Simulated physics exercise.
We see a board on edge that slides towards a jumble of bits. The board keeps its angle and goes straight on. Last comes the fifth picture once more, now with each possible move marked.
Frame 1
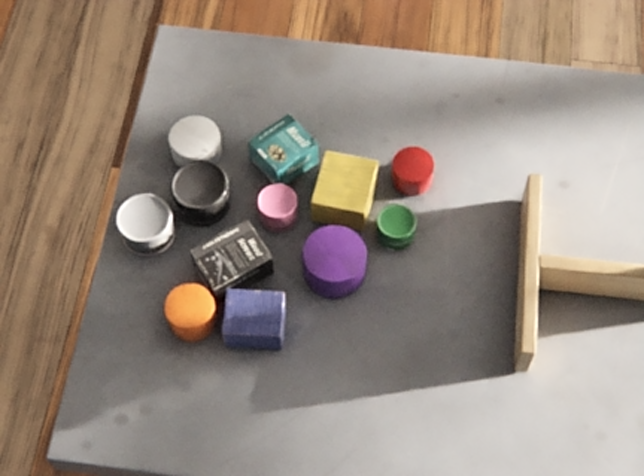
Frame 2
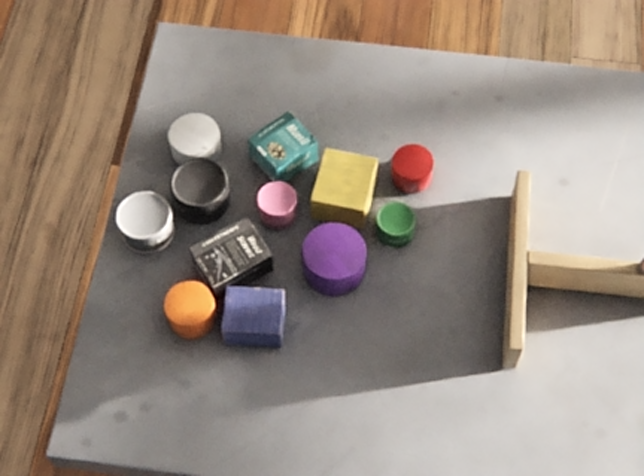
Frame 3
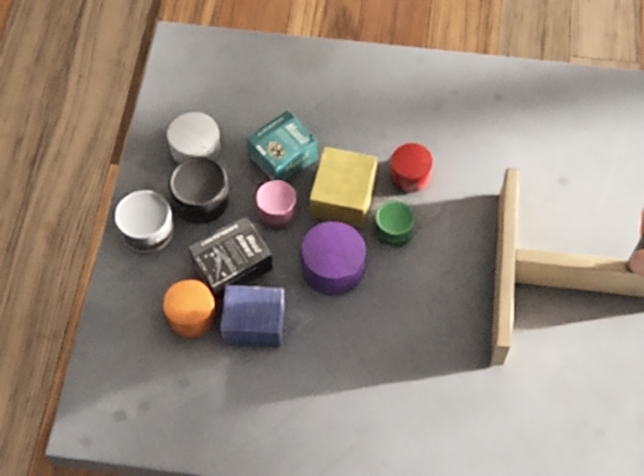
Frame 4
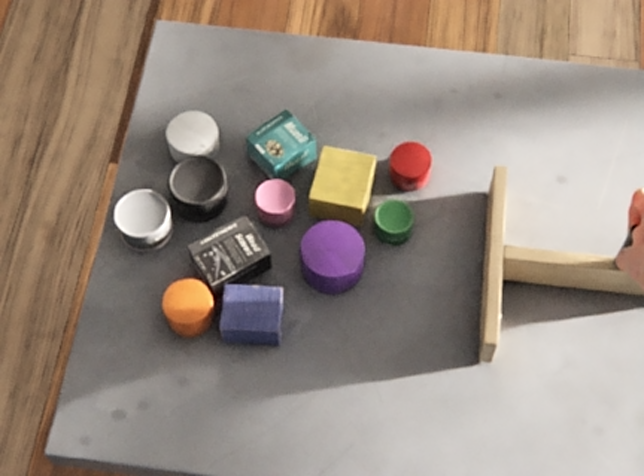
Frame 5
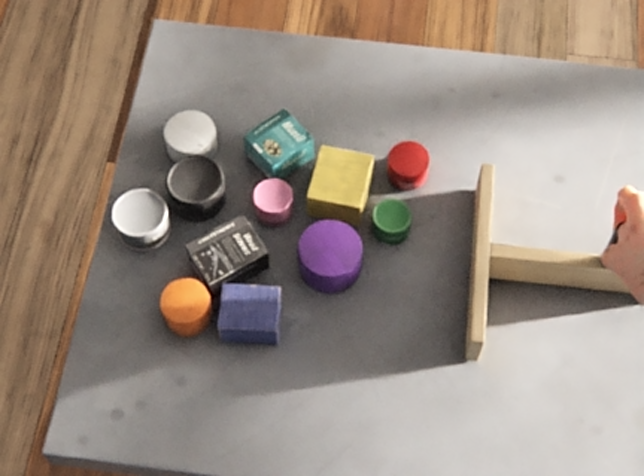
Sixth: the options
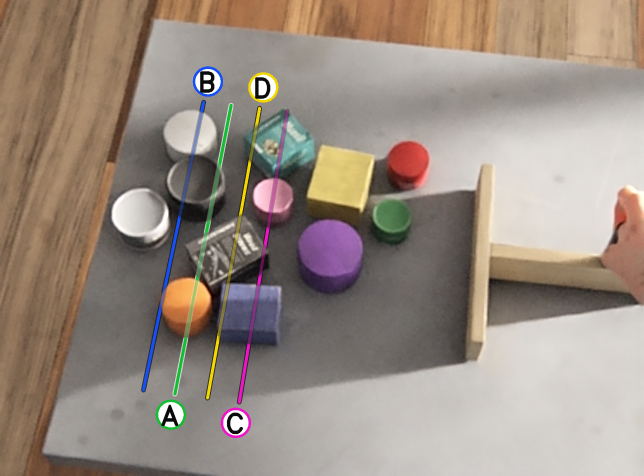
On a grey tabletop, a wooden board on edge with a long handle slides slowly left towards a cluster of colourful blocks, tins and boxes, which stays in place, as a hand gripping the handle comes into view at right.
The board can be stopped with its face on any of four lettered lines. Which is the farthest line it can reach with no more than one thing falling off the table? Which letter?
It can go as far as A.
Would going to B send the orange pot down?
Yes.
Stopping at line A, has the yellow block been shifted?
Yes.
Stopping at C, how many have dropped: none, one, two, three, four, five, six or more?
The count is none.
On the copy, A at (205, 239); B at (176, 236); C at (265, 246); D at (235, 243).
On A. First, board (381, 237); red pot (386, 152); yellow block (329, 183).
Then, board (281, 226); grey tin (138, 219); black box (166, 257).
Finally, board (207, 217); grey tin (103, 218); black tub (124, 169); none fallen.
By contrast, B drops four; C is within the limit but short; D is within the limit but short.
